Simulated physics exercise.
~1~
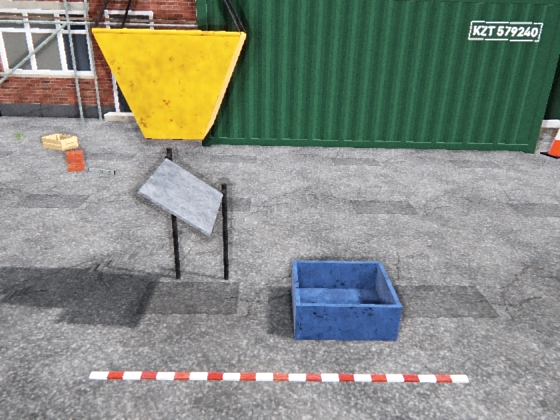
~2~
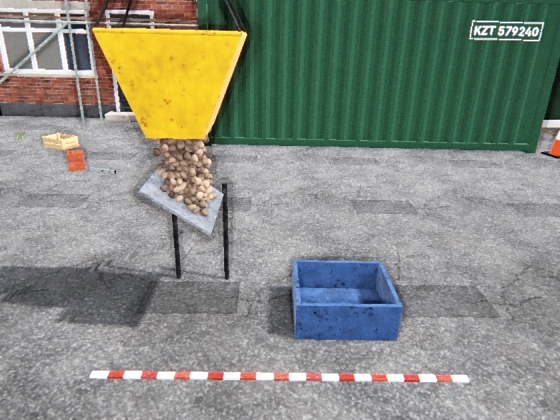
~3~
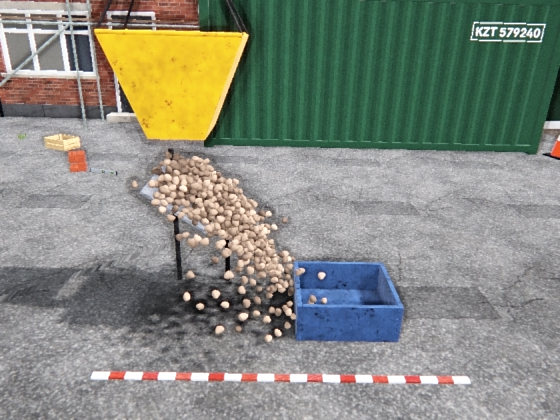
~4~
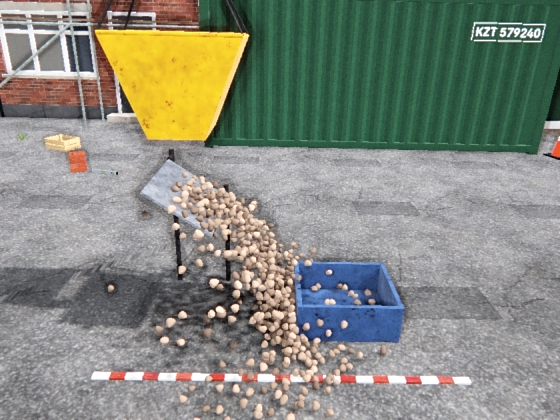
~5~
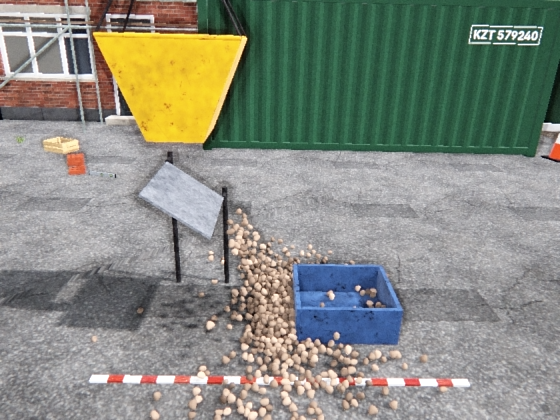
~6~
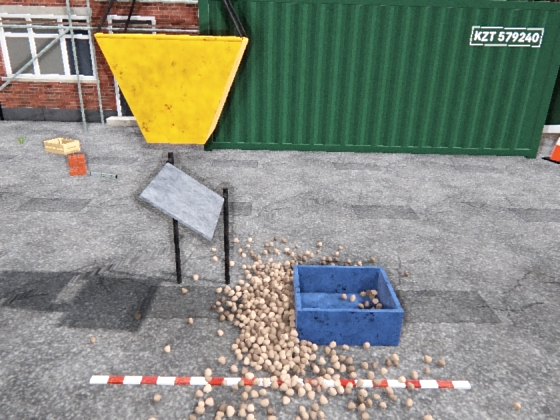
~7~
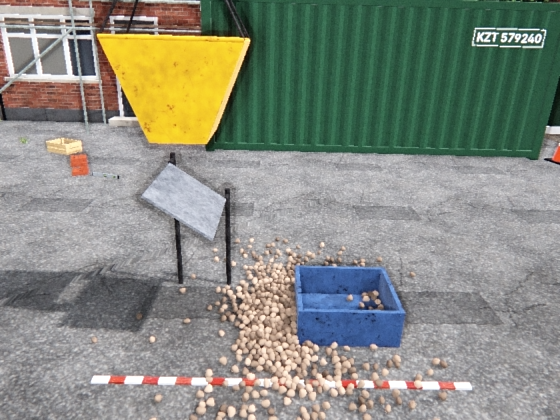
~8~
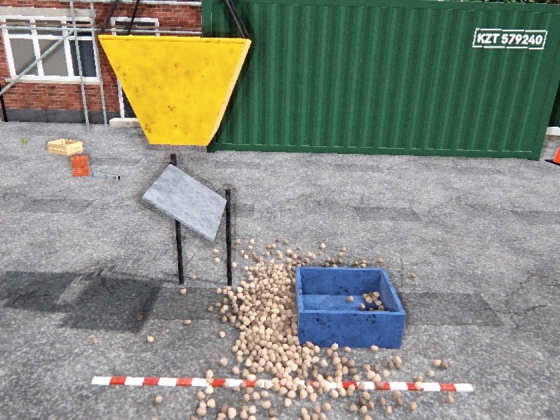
In a paved yard, stones pour from a yellow hopper down a slope, mostly missing the blue bin.
